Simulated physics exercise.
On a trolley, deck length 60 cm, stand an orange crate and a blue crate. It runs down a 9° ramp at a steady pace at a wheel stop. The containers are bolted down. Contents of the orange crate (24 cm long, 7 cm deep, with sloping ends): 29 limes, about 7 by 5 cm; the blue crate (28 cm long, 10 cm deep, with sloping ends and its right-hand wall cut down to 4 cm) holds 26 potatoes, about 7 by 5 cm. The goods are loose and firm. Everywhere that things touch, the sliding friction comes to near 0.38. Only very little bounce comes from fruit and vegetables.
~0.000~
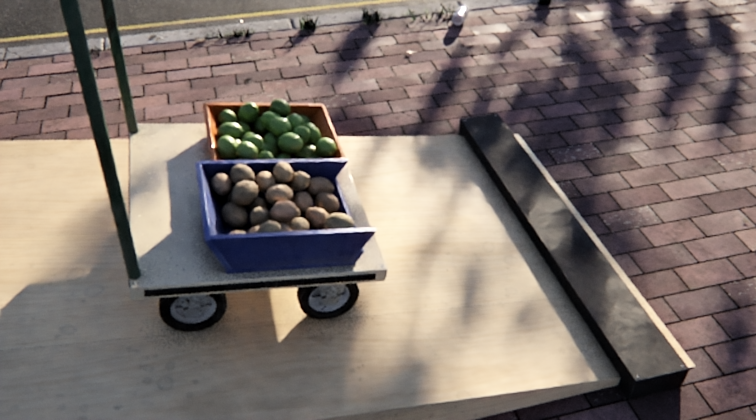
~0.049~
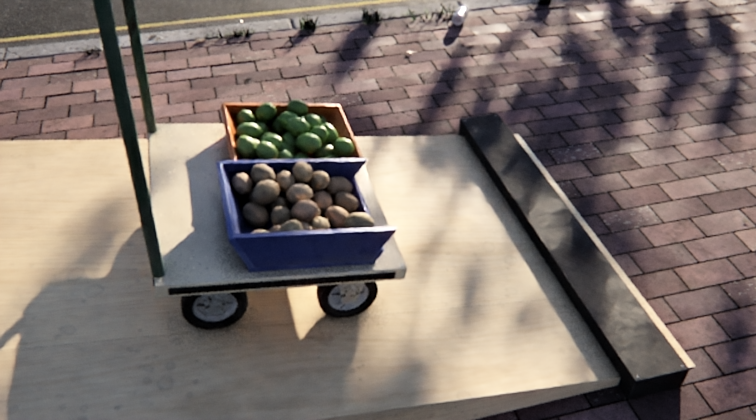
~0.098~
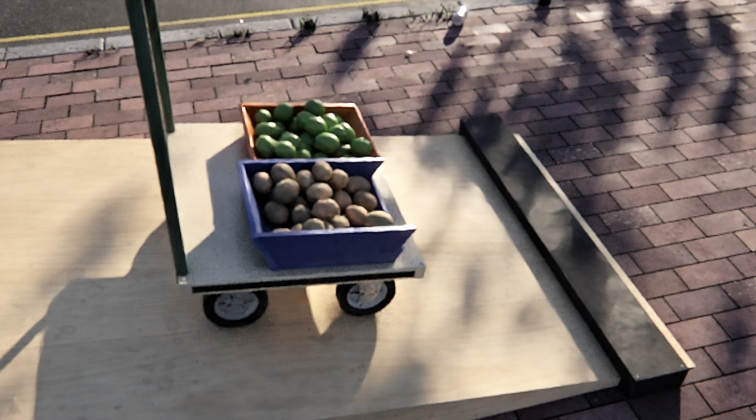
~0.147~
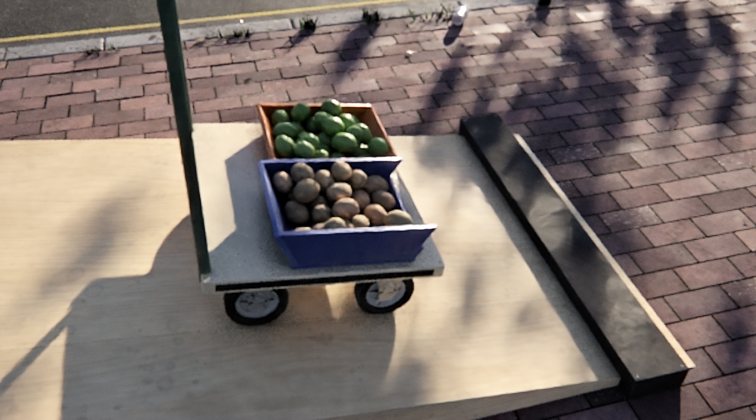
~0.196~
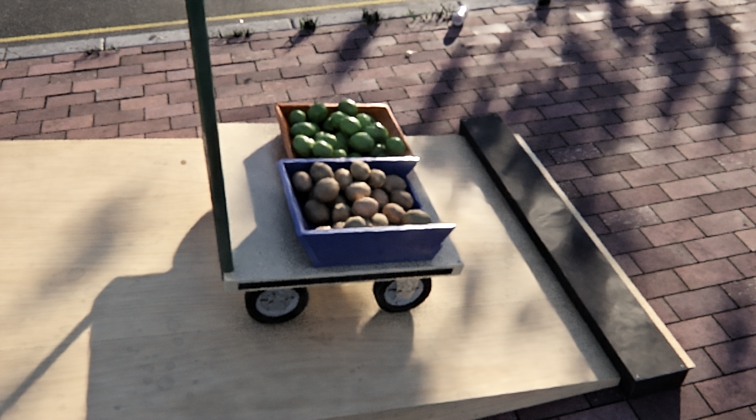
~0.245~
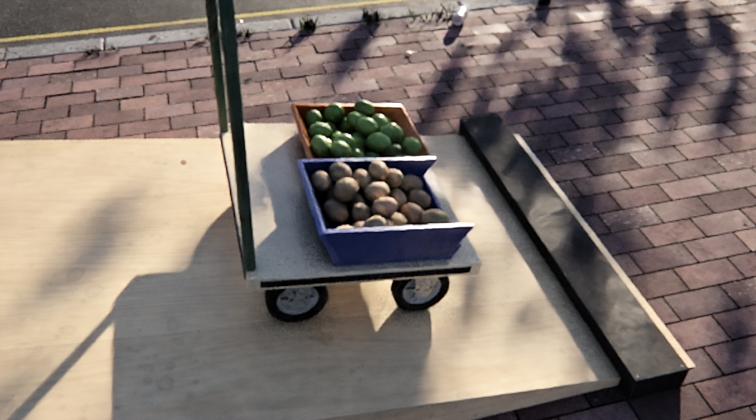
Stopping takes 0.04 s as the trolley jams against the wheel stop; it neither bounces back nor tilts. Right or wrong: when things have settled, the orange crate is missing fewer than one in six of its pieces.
Right.
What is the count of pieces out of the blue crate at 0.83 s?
Estimate for the blue crate by then: Some 0 out.
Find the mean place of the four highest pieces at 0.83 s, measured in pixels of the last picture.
(499, 154).
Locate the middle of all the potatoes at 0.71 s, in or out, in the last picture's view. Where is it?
Around (527, 197).
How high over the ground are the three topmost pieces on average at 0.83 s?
Mean height: Some 38 cm.
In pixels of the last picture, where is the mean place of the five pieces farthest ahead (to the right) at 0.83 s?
(537, 141).
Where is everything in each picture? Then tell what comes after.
In the first frame (places track the rim corner closest to us here), orange crate (its farthest corner) (322, 105); blue crate (211, 237); 66 cm to go; all still inside.
The second frame shows orange crate (338, 105); blue crate (234, 236); 61 cm to go.
The third frame shows orange crate (354, 105); blue crate (257, 235); 56 cm to go.
The fourth frame shows orange crate (370, 105); blue crate (280, 234); 51 cm to go.
The fifth frame shows orange crate (386, 105); blue crate (302, 233); 45 cm to go.
The sixth frame shows orange crate (401, 105); blue crate (324, 232); 40 cm to go; all still inside.
After 0.61 s, contact.
After 0.71 s, the orange crate has all 29 and the blue crate has all 26.
After 0.83 s, the orange crate has all 29 and the blue crate has all 26.
After 1.06 s, the orange crate has all 29 and the blue crate is down by 1 of 26.
Outcome (at 1.56 s), the orange crate has all 29 and the blue crate is down by 2 of 26. Asked share, 0 of 29, 0 per cent.
